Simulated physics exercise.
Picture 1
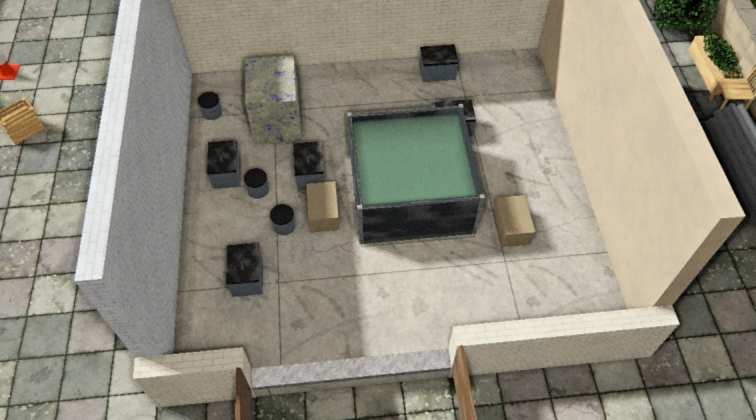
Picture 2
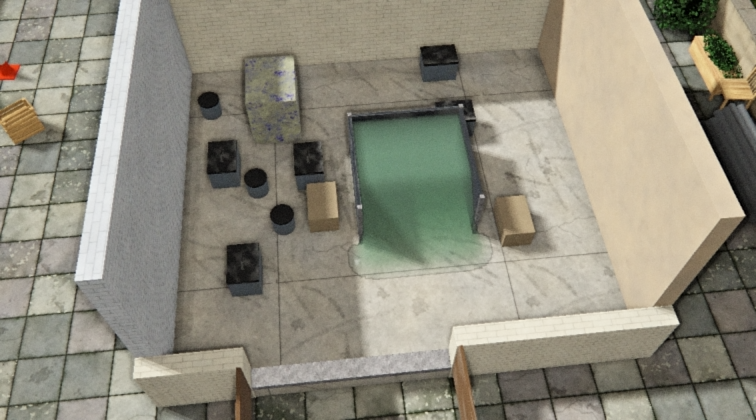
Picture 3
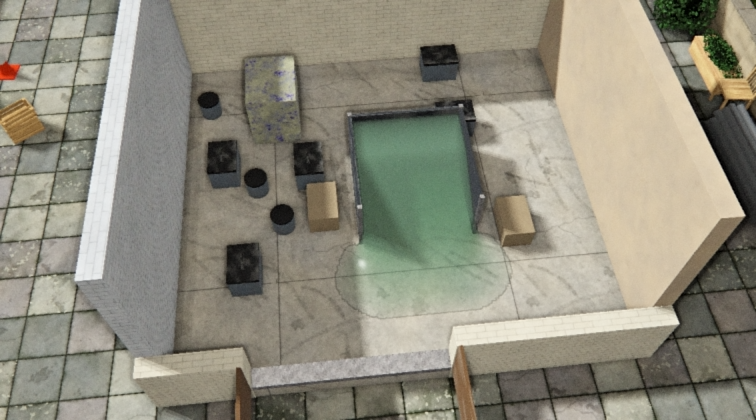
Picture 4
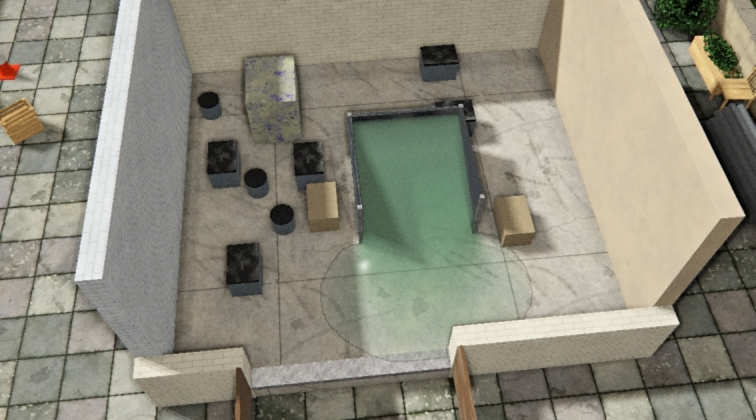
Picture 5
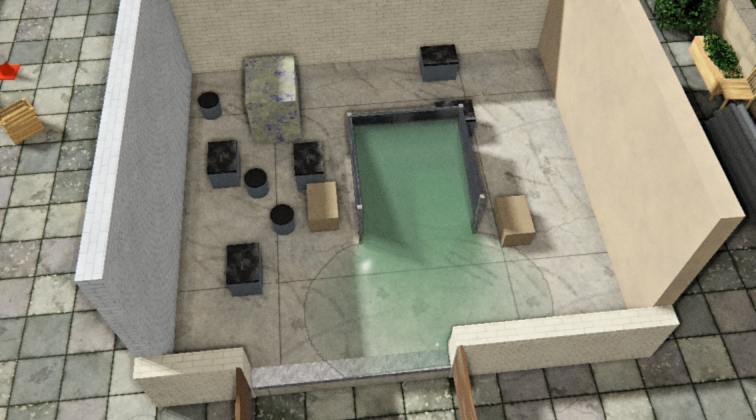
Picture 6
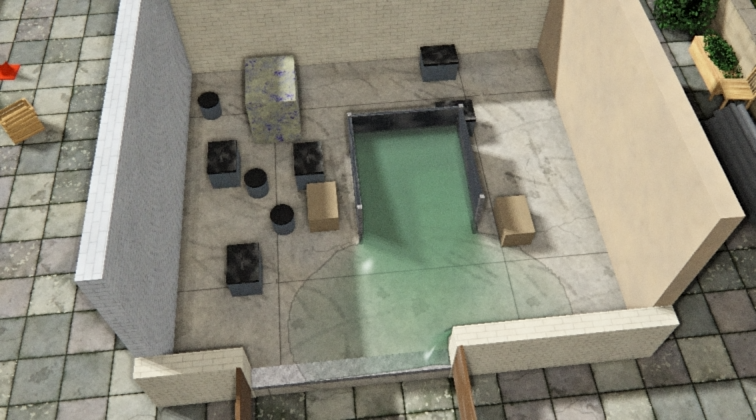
Green water pours from an open-fronted tank and spreads across the walled court floor.
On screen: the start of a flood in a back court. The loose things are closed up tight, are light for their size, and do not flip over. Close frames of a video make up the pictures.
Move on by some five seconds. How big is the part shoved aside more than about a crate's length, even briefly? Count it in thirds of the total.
Low band.
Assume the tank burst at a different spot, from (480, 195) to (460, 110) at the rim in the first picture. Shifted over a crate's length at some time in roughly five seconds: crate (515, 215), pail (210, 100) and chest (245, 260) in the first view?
Travels that far, falls short, travels that far.
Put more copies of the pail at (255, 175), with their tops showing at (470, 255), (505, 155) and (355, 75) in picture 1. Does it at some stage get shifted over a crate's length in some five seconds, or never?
First driven off; second driven off; third falls short.
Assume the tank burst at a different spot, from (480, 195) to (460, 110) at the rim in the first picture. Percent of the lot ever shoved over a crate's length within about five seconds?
Estimate: Some 40 per cent.
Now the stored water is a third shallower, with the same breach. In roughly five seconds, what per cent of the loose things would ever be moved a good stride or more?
Something like 0 percent.
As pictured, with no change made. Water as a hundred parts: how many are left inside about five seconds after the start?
Estimate: Roughly 48 %.
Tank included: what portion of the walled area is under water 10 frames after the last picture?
I'd put it at around 40 in a hundred.
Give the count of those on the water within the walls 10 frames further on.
Result - 0.
A moment on, 0 of 10 are well off their spots; 0 afloat.
Next, 0 of 10 are well off their spots; 0 afloat.
Later, 0 of 10 are well off their spots; 1 afloat.
In the end, 0 of 10 are well off their spots, and 0 have been at some point; 1 afloat.
